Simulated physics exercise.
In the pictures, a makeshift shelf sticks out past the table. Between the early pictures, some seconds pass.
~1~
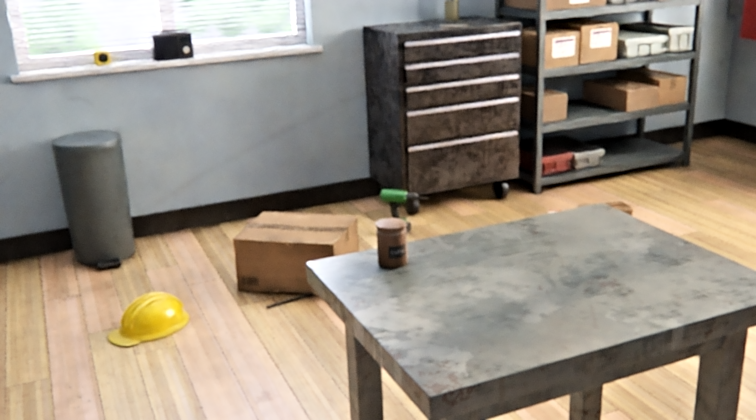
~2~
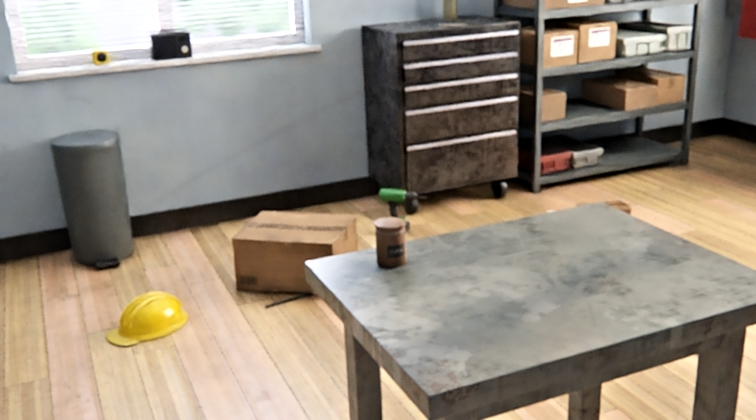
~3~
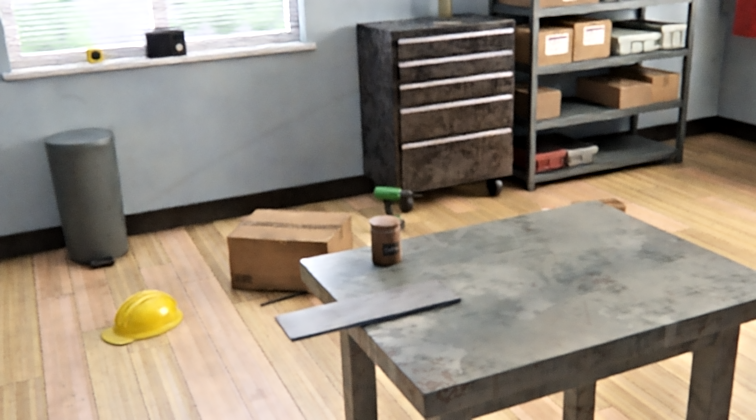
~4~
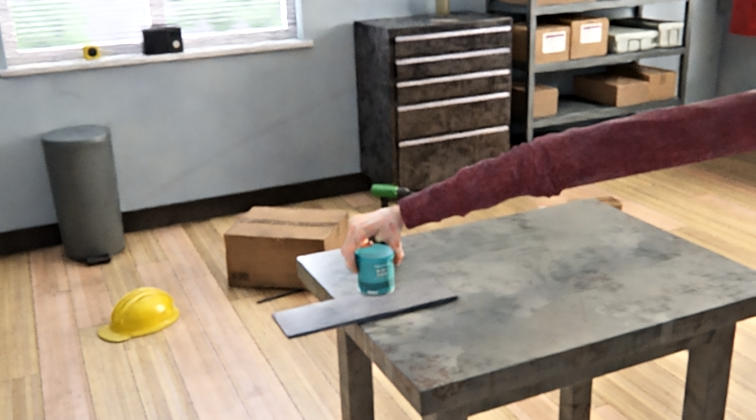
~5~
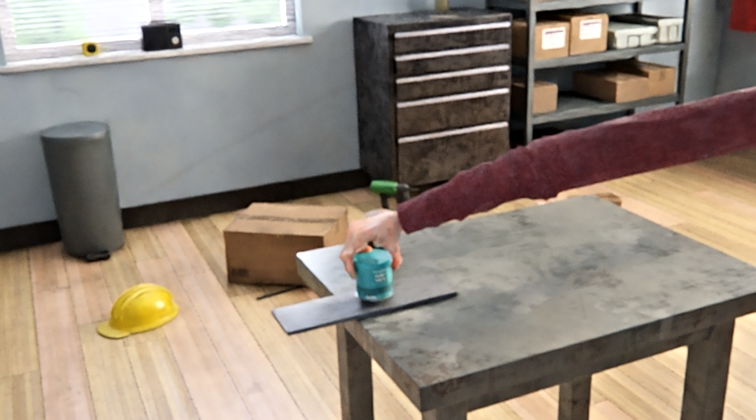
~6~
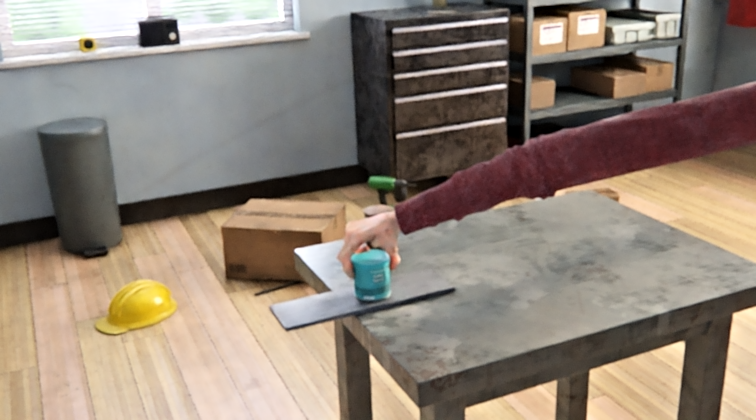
We see a workshop with a brown canister on a grey table, where a grey board then appears, jutting past the table's left edge. A hand in a maroon sleeve lowers a turquoise tin onto the board and keeps holding it.
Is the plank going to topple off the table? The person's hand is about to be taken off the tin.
My bet is it will be secure.
Then, 0.20 s after the last picture, nothing has stirred.
Then, 0.60 s after the last picture, turquoise tin resting near (372, 276).
At rest, all 3 in place. Seen from the same camera at the end, turquoise tin near (372, 276). The board keeps its balance.
